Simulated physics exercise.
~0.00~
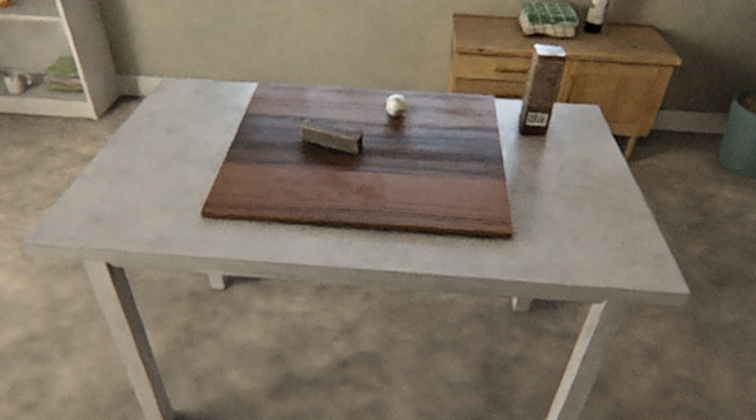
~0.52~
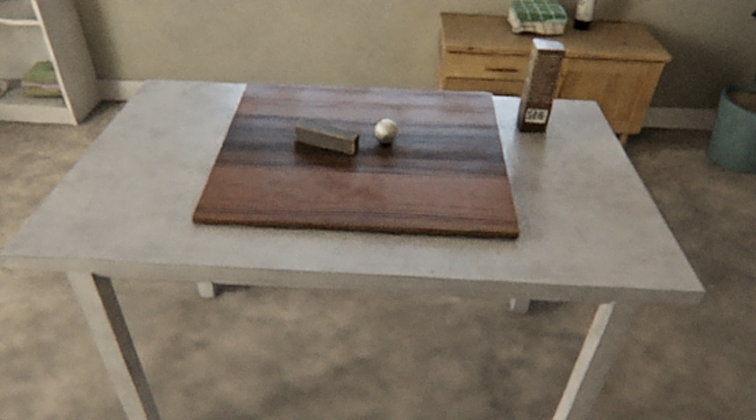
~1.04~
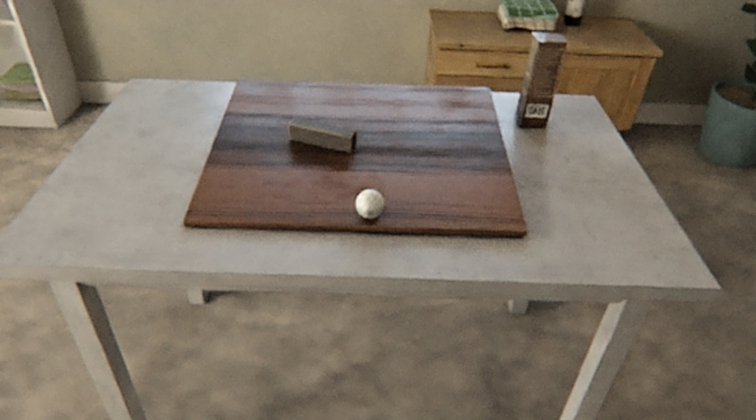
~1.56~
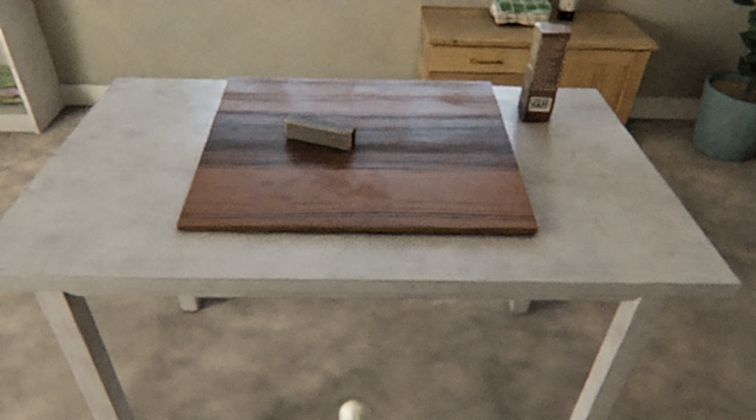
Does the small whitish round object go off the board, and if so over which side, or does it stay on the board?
It goes off the board over the near side, the one facing the viewer, and is last seen below the level of the tabletop.
